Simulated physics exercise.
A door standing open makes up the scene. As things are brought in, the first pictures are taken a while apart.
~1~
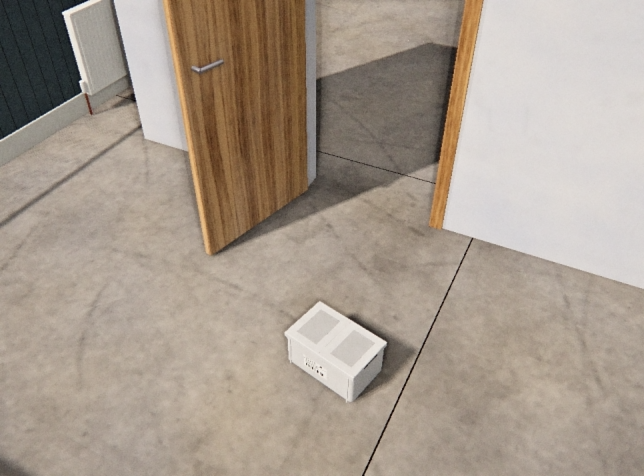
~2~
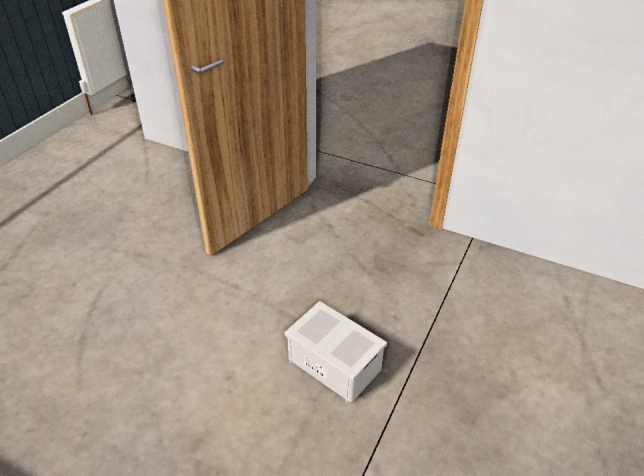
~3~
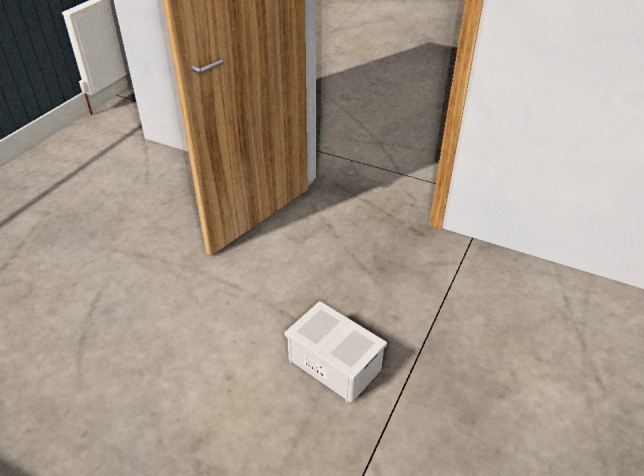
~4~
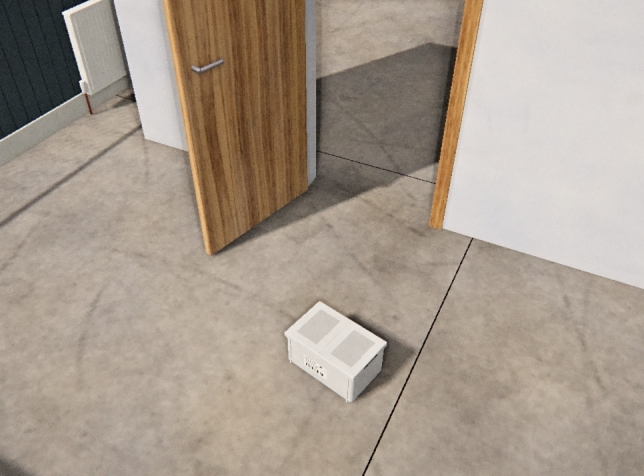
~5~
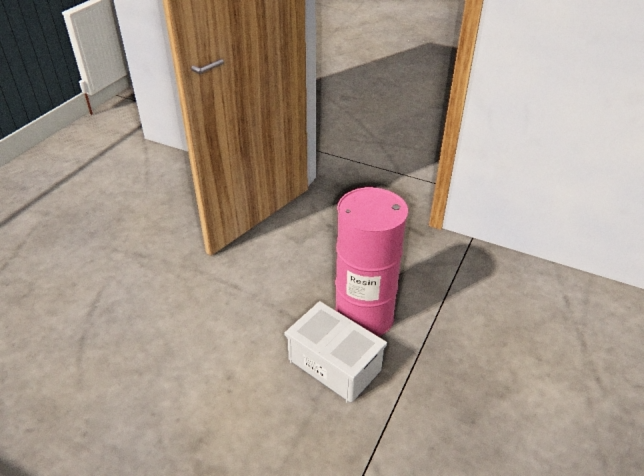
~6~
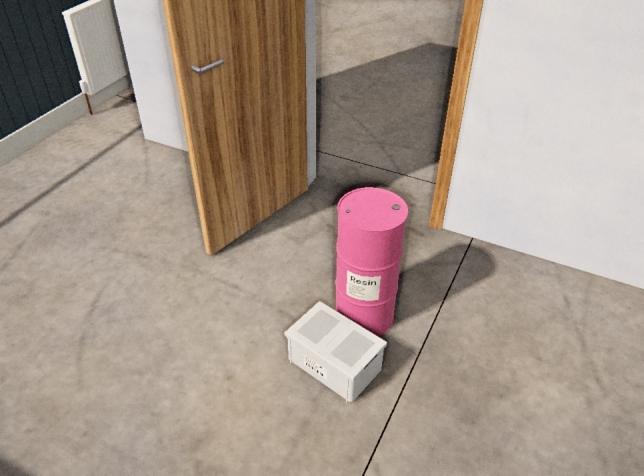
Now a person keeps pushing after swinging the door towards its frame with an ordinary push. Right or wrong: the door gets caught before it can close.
Wrong.
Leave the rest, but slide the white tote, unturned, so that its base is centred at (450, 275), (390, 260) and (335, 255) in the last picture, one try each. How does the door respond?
The door meets the jamb in the first try, is obstructed in the second and is obstructed in the third.
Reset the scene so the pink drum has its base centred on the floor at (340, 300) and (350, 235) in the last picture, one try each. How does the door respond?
On the first try the door finishes its swing, and on the second it is obstructed.
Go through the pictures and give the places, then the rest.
The first frame shows door wide open and still; white tote (335, 352).
The second frame shows door wide open and still; white tote (335, 352).
The third frame shows door wide open and still; white tote (335, 352).
The fourth frame shows door wide open and still; white tote (335, 352).
The fifth frame shows door wide open and still; white tote (335, 352).
The sixth frame shows door wide open and still; pink drum (368, 266); white tote (335, 352).
Then, 0.70 s later than the last frame, door at 85°.
Then, 1.20 s later than the last frame, door at 60°.
Then, 1.60 s later than the last frame, door at 38°.
Then, 2.10 s later than the last frame, door at 11°.
When it is over, door at 0°; both as before. End places, in pixels of the last picture, pink drum near (368, 266).
